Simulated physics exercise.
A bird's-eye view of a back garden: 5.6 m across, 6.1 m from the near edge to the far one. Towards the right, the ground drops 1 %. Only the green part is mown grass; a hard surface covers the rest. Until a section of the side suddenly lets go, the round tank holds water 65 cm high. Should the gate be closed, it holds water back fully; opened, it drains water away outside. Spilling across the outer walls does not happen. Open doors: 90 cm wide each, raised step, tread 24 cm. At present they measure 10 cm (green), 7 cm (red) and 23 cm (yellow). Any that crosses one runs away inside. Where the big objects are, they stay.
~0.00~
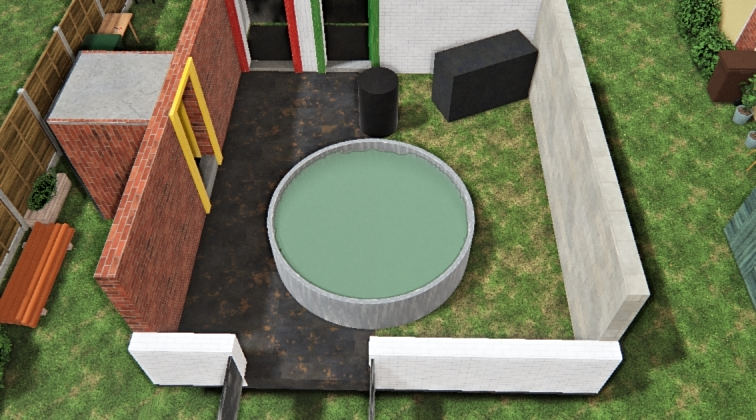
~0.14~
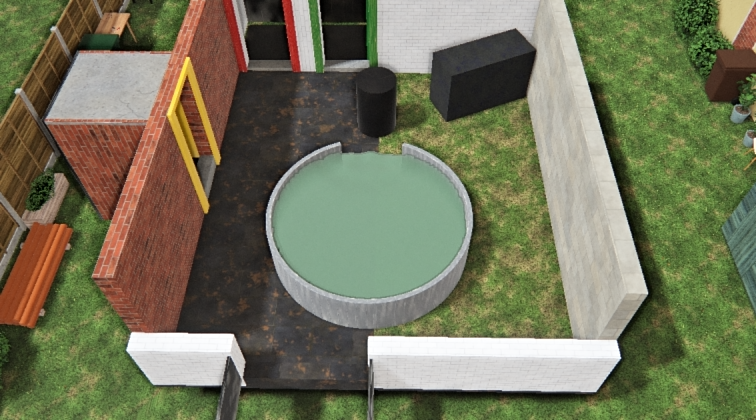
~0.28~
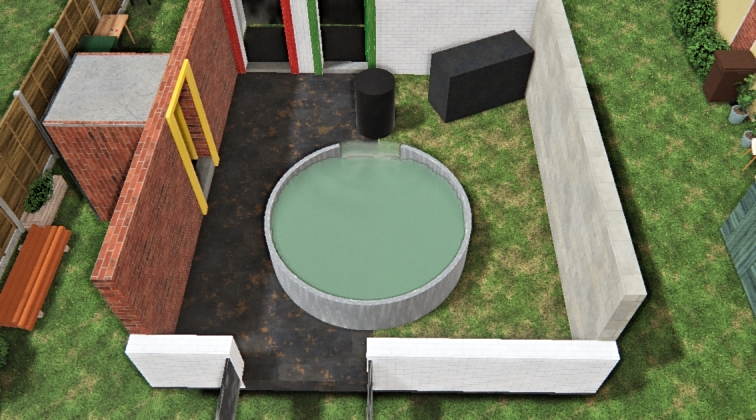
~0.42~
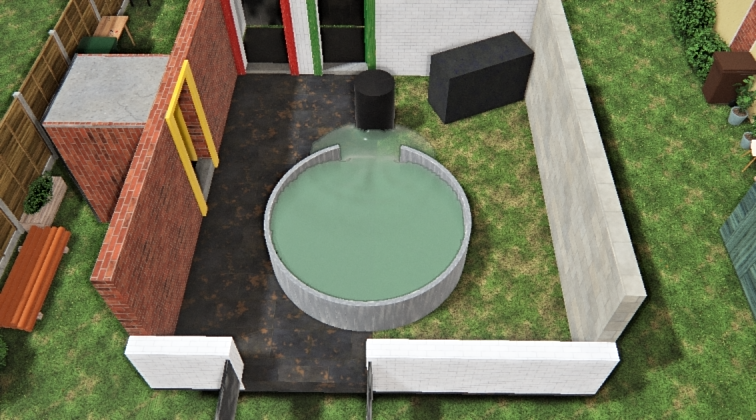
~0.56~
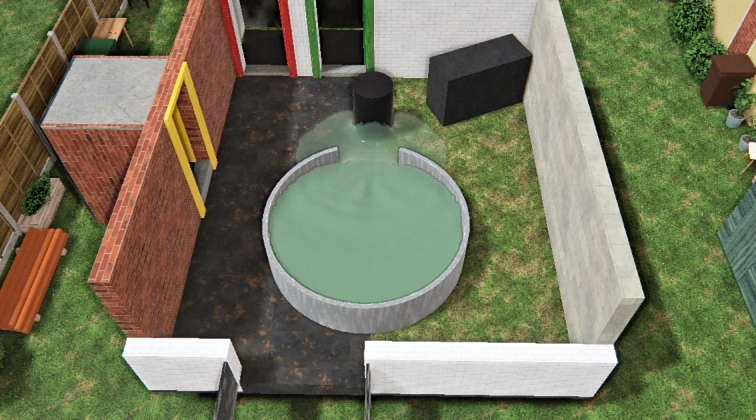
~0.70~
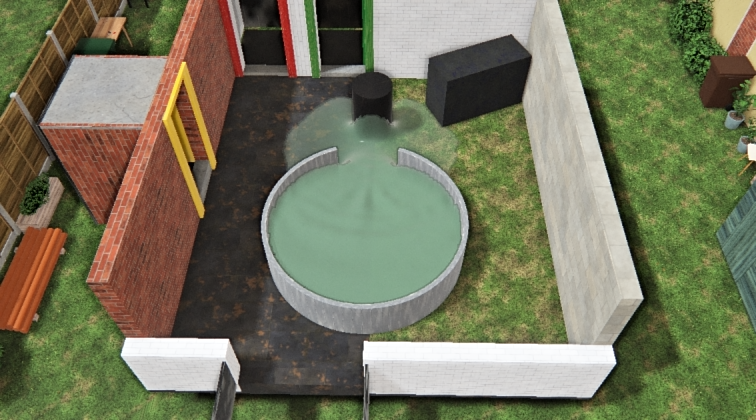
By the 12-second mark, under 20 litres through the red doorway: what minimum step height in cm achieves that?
A height of about 23 cm achieves it.
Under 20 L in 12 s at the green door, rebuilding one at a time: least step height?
Green would need about 12.5 cm on its own.
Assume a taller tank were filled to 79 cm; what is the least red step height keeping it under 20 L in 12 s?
Then around 29 centimetres.
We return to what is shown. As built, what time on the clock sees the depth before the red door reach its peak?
I'd say near 3.4 seconds.
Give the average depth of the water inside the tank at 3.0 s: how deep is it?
It averages roughly 40 centimetres.
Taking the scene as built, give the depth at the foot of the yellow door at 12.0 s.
Some 5.5 centimetres.
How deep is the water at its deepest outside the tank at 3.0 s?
I'd put it near 38 cm.
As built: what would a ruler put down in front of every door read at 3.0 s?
Depths, in cm - green: 14, red: 24, yellow: 3.
After 1.4 s water covers 30 % of the floor, deepest (51 cm) near (370, 148); it has not reached the red door.
After 3.0 s water covers 55 % of the floor, deepest (38 cm) near (370, 148); 24 cm at the red door, 93 litres in over its 7 cm step.
After 12.0 s water covers 100 % of the floor, deepest (17 cm) near (563, 314); 11 cm at the red door, 522 litres in over its 7 cm step.
At the red door as built, the water arrived by 1.5 s and peaked near 25 cm at 3.4 s.
Run again over the same 12 s with other heights there, 57 litres in over 18.5 cm, 10 litres over 25 cm. The limit of 20 litres is kept from about 23 cm up.
